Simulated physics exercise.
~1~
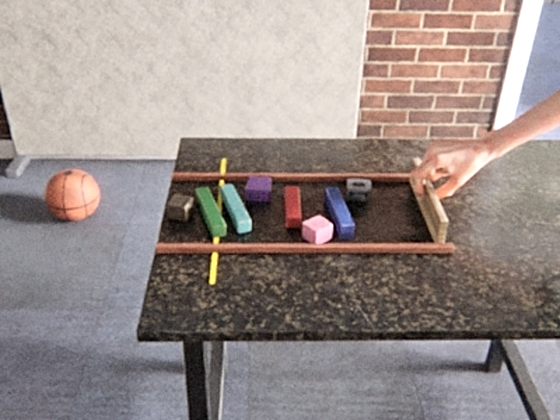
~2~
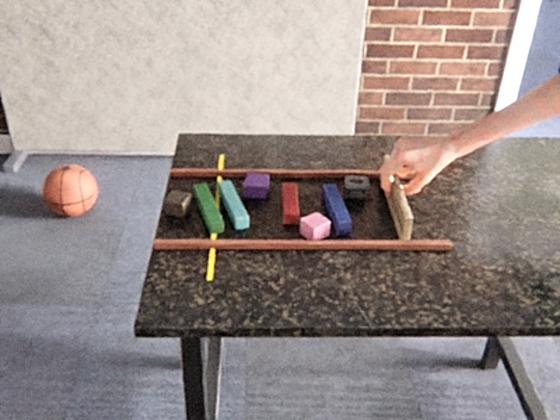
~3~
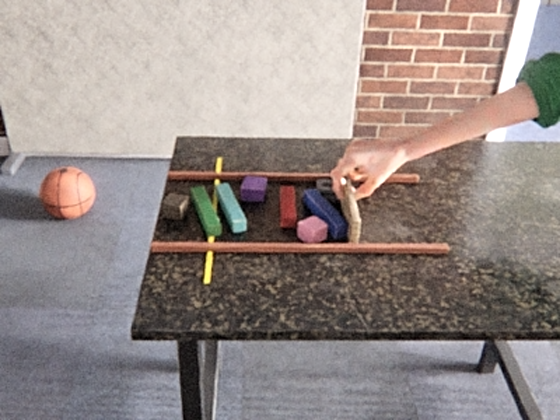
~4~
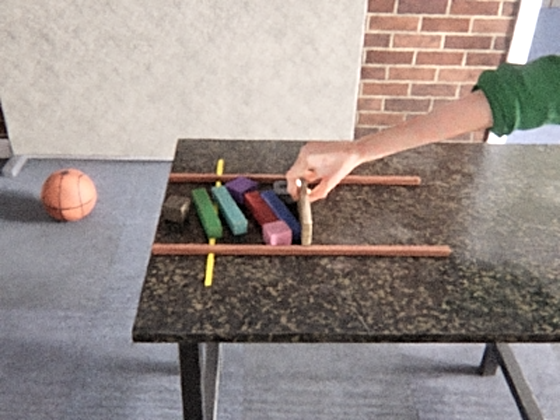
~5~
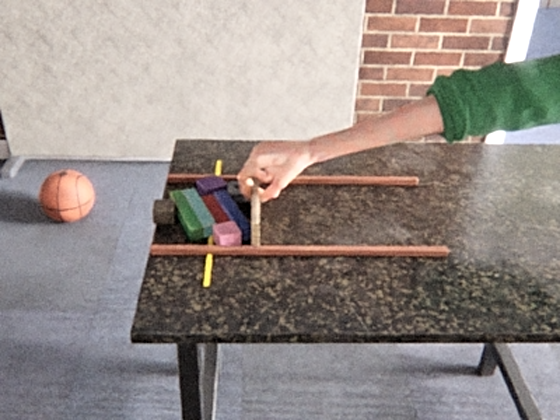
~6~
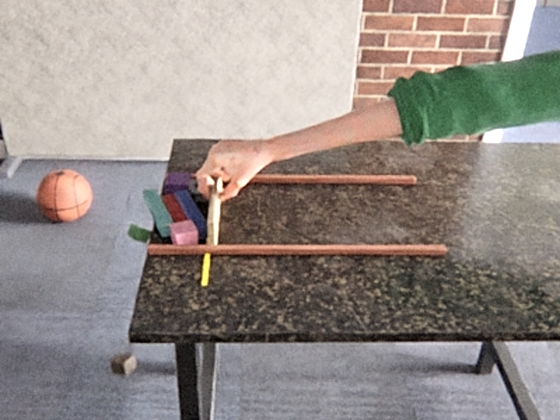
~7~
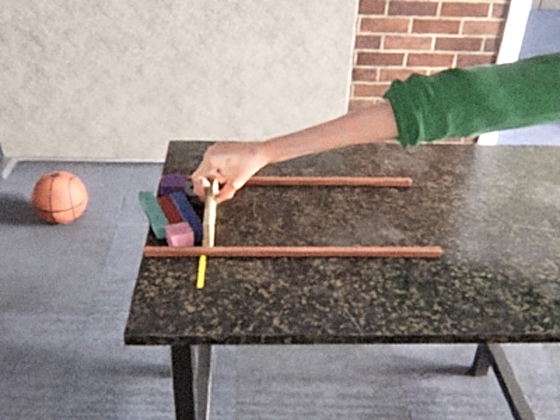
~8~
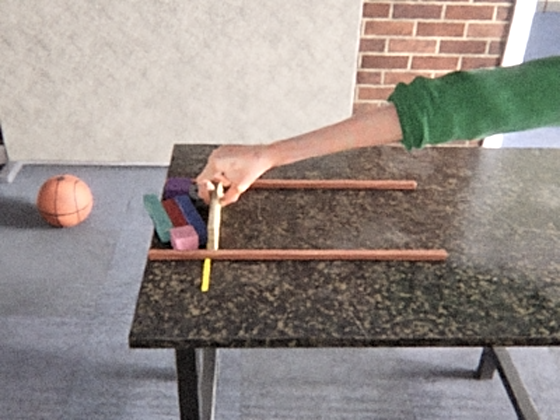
A hand slid an upright board leftward along a dark tabletop between two rails, bunching colourful blocks together and pushing them toward the edge, until a black block and a green stick fell off and the board stopped at the yellow tape.
